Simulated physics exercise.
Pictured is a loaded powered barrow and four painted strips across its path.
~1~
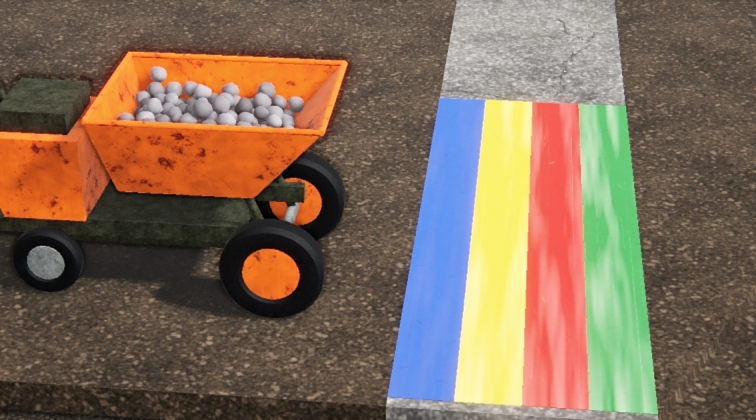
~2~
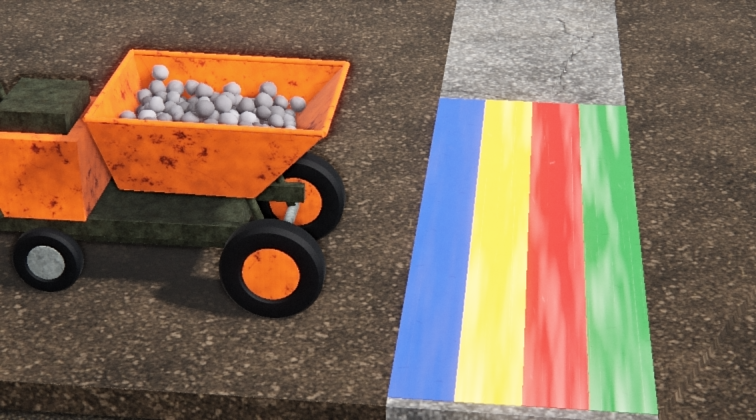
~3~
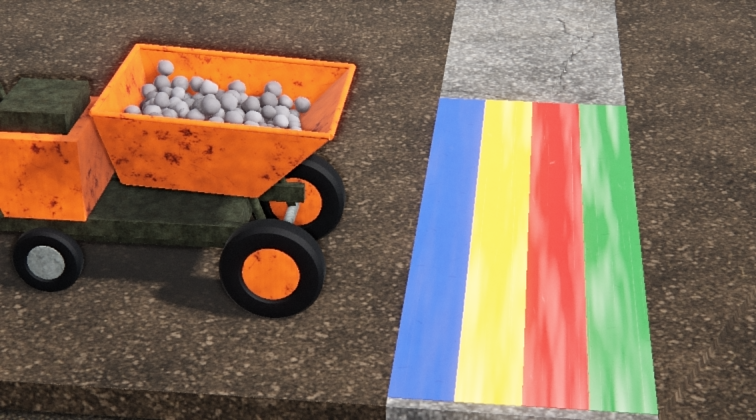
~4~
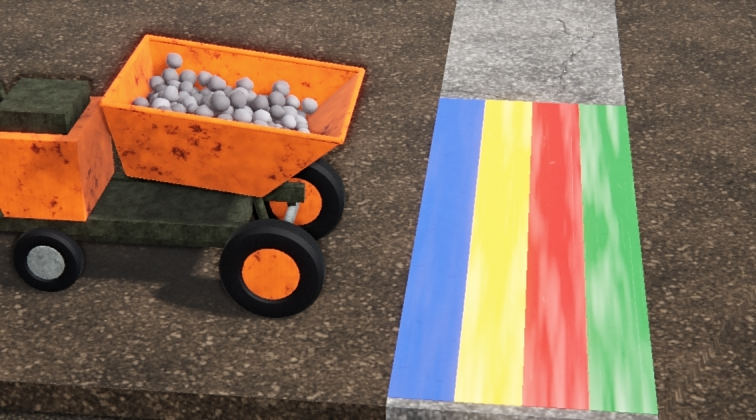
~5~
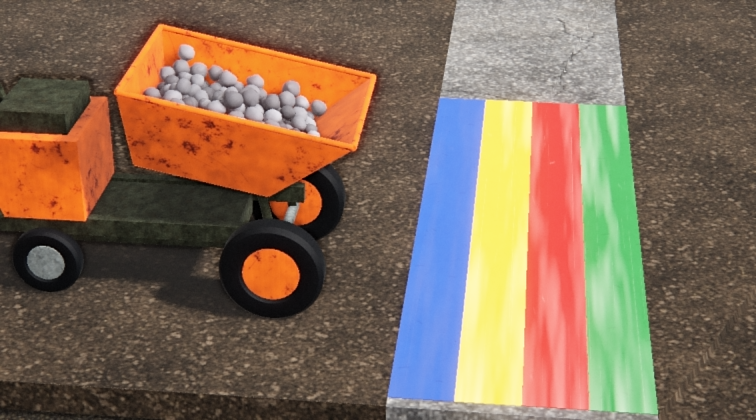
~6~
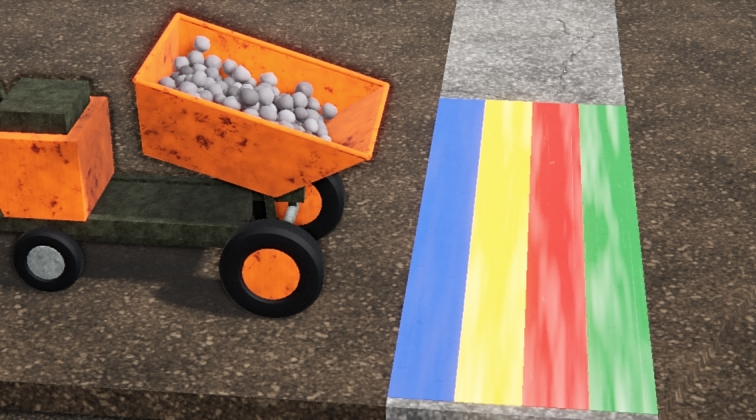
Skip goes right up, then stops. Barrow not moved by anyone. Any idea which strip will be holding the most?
Most likely the yellow strip.
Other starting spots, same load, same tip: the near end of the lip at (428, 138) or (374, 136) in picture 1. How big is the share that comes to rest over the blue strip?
First position: Some 0 percent; second position: Some 0 percent.
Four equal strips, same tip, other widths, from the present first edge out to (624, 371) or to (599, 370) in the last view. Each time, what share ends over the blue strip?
About 10 per cent first, then about 10 per cent.
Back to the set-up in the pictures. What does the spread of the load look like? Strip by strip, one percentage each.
In percent: Blue strip 15, yellow strip 40, red strip 25, green strip 5.
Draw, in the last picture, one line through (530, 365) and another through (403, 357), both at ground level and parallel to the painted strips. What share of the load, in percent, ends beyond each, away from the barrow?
Around 20 in a hundred for the first, 90 in a hundred for the second.
Shortly afterwards, skip tipped steeply; the whole lot in the skip.
Next, skip tipped right over; the bulk in the skip; a little over the blue strip; near a quarter over the yellow strip; only a few over the red strip; only a few falling.
Some moments later, skip tipped right over; a little in the skip; near a quarter over the blue strip; near a third over the yellow strip; near a quarter over the red strip; only a few over the green strip; only a few off the paint.
In the end, skip tipped right over; a little in the skip; a little over the blue strip; near a third over the yellow strip; near a quarter over the red strip; a little over the green strip; only a few off the paint.
